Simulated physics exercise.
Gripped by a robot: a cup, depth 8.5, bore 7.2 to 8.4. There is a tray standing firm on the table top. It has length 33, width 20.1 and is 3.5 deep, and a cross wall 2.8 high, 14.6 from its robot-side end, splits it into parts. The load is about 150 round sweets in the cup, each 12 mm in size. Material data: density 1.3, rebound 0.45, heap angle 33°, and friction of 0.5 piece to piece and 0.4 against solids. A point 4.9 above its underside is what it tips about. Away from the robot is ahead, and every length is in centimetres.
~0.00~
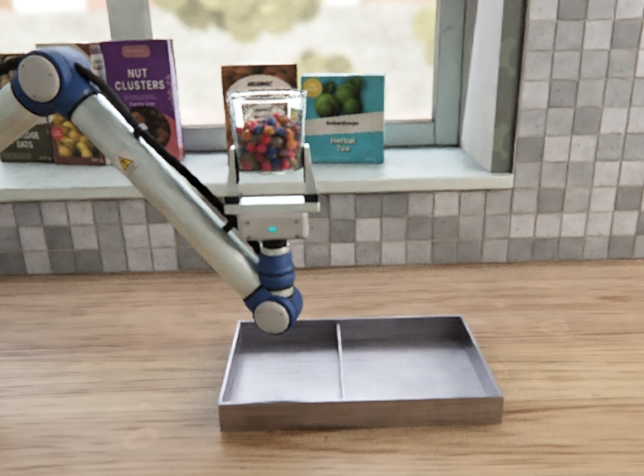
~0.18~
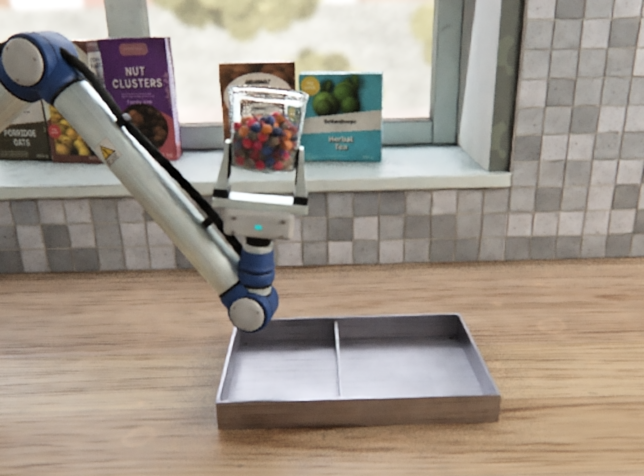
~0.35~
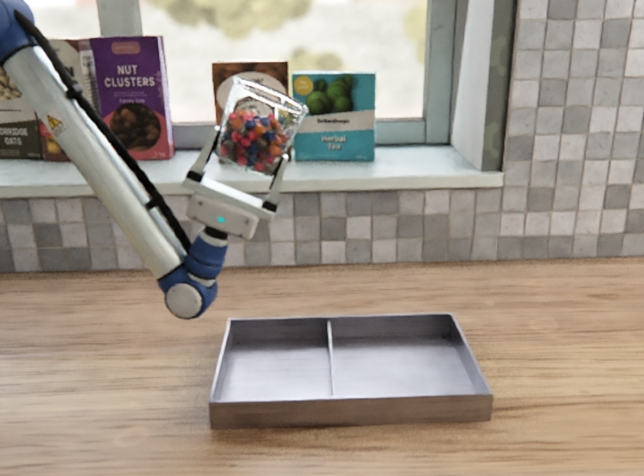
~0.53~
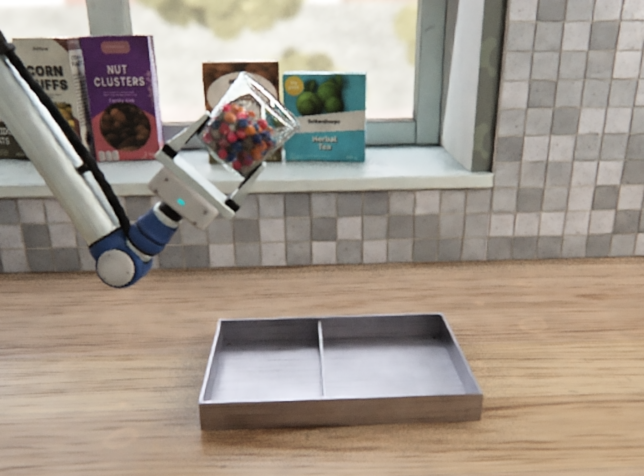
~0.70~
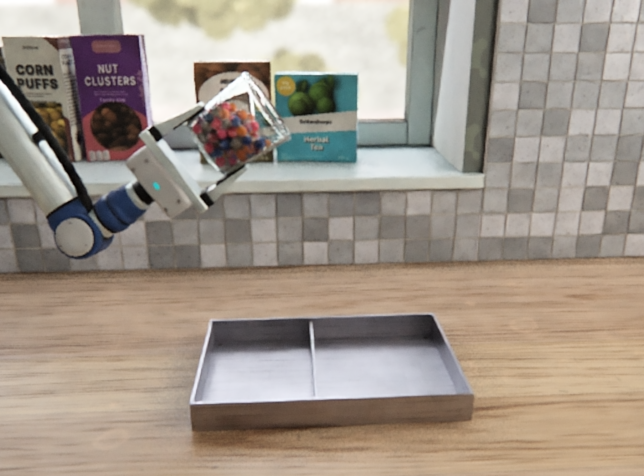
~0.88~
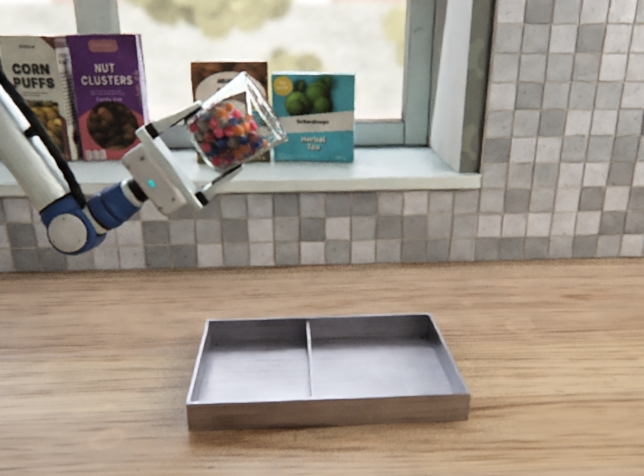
Robot arm tilting a clear cup of colourful sweets steadily to the right above a divided metal tray, then barely moving.
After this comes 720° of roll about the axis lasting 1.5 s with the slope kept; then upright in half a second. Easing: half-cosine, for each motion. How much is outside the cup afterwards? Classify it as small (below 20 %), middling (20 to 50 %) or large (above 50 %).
Classified as small.
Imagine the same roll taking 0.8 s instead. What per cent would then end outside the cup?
You'd be looking at some 0 per cent.
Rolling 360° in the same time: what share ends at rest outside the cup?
It would come to around 0 per cent.
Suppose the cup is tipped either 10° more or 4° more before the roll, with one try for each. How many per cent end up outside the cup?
I'd expect some 15 per cent, then some 0 per cent.
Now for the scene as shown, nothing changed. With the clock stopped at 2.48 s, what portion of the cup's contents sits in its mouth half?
Around 30 per cent.
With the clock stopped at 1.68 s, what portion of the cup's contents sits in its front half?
Roughly 45 per cent of the contents lies on the viewer's side of the centre line.
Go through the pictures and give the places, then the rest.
Cup middle at (269, 132), upright; upper third of the load around (268, 127), from x 240 to 295, top at y 115; 146 in the cup, in the first frame.
Cup middle at (266, 131), tipped 7°; upper third of the load around (264, 126), from x 235 to 295, top at y 115, in the second frame.
Cup middle at (257, 129), tipped 25°; upper third of the load around (251, 123), from x 220 to 285, top at y 115, in the third frame.
Cup middle at (246, 129), tipped 44°; upper third of the load around (236, 121), from x 205 to 270, top at y 105, in the fourth frame.
Cup middle at (237, 128), tipped 57°; upper third of the load around (226, 120), from x 195 to 270, top at y 105, in the fifth frame.
Cup middle at (234, 127), tipped 58°; upper third of the load around (223, 119), from x 195 to 265, top at y 105; 146 in the cup, in the sixth frame.
By 1.68 s, tipped 58°, highest piece 38 above the table; 146 in the cup.
By 2.48 s, tipped 52°, highest piece 37 above the table; 146 in the cup.
By 3.08 s, upright, highest piece 37 above the table; 146 in the cup.
By 3.78 s, upright, highest piece 37 above the table; 146 in the cup.
Final count, 146 in the cup. That is 0 % outside the cup.
